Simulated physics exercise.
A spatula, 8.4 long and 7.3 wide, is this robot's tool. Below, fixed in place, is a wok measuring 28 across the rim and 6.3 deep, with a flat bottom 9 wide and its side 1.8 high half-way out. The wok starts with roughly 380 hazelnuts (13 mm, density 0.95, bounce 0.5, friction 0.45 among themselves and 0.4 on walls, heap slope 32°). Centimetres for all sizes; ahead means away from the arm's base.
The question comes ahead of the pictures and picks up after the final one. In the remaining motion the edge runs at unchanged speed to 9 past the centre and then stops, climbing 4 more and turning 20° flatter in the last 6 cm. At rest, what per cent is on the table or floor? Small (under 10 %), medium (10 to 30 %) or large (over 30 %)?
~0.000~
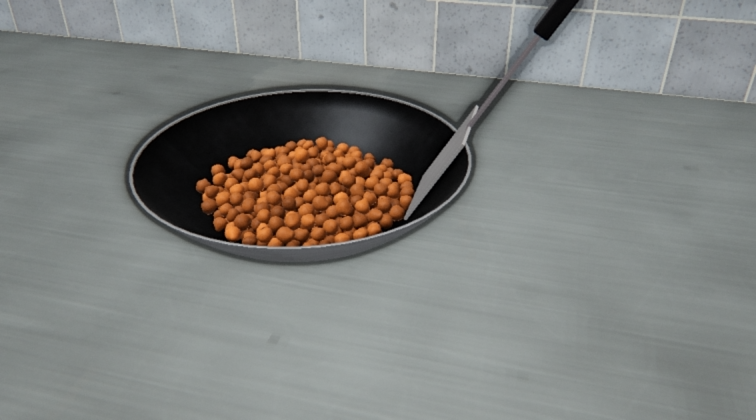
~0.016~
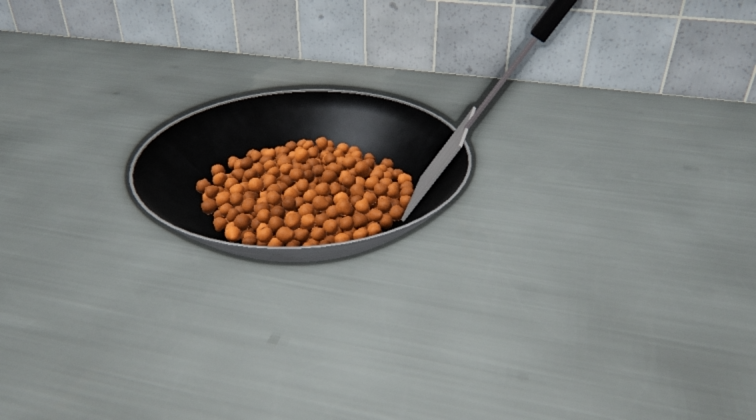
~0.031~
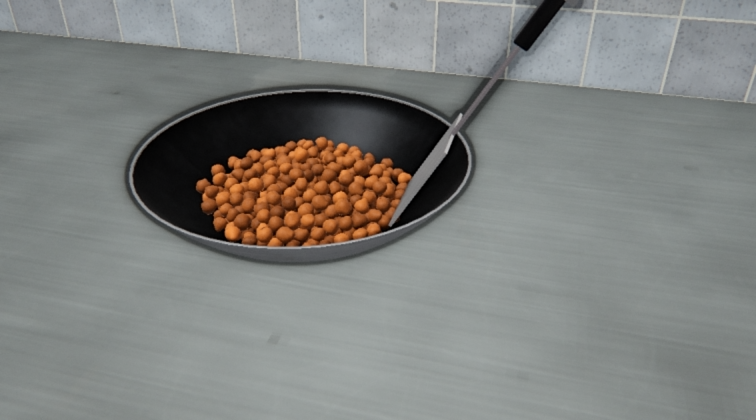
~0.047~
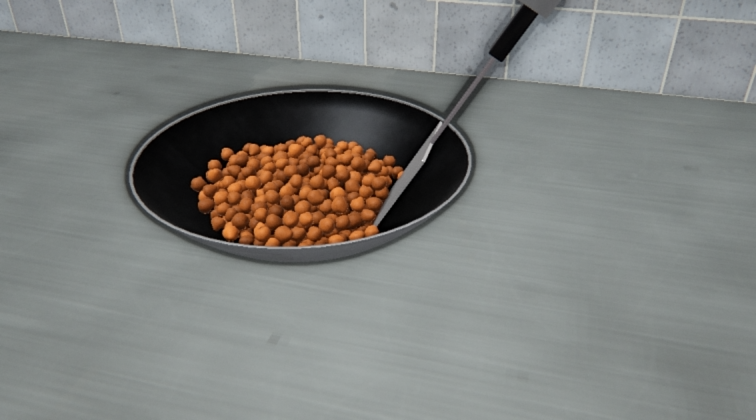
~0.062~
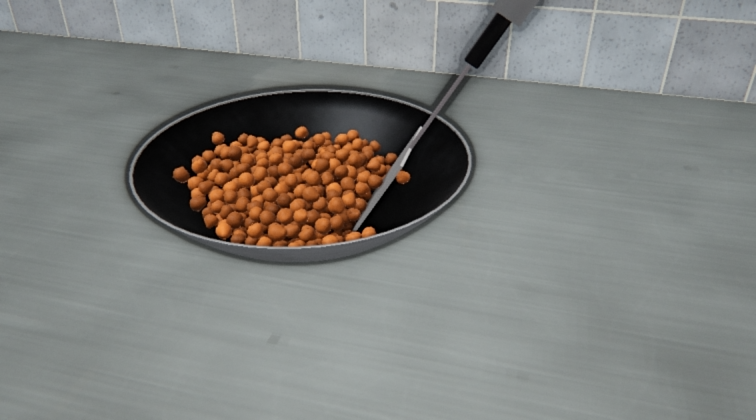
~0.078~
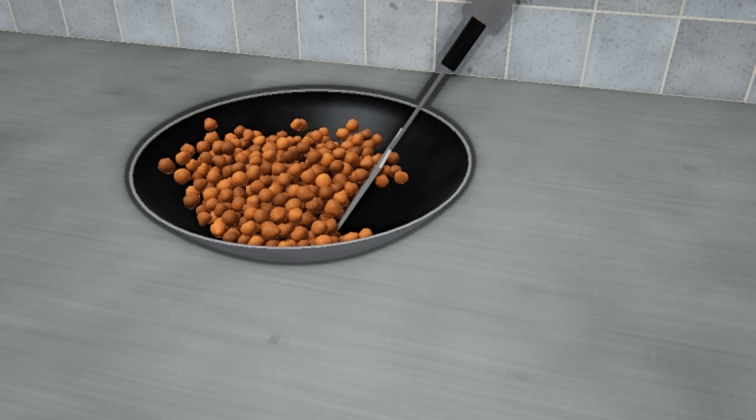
Large.
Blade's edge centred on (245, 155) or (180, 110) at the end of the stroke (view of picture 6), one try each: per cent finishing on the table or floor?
Respectively some 20 and 45 percent end on the table or floor.
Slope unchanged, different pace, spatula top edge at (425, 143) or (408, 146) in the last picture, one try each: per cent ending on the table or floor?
Estimates: About 20 %, about 25 %.
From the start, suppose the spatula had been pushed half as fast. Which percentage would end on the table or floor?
Estimate: Near 20 %.
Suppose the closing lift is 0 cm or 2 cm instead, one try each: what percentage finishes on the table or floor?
Result, in order: Approx. 30 % and 40 %.
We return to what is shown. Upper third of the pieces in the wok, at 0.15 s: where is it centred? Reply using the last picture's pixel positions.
It is centred at about (224, 149).
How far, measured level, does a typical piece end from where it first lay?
Some 7 cm.
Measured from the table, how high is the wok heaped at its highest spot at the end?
Peak at rest, approximately 5.0 centimetres.
After 0.12 s, sloping 60°, highest piece 8 above the table; 382 in the wok.
After 0.15 s, sloping 54°, highest piece 8 above the table; 379 in the wok, 3 on the blade or in flight.
After 0.37 s, sloping 40°, highest piece 20 above the table; 234 in the wok, 58 on the table or floor, 90 on the blade or in flight.
After 1.42 s, sloping 40°, highest piece 5 above the table; 234 in the wok, 148 on the table or floor.
At rest, 234 in the wok, 148 on the table or floor. That is 39 % on the table or floor.
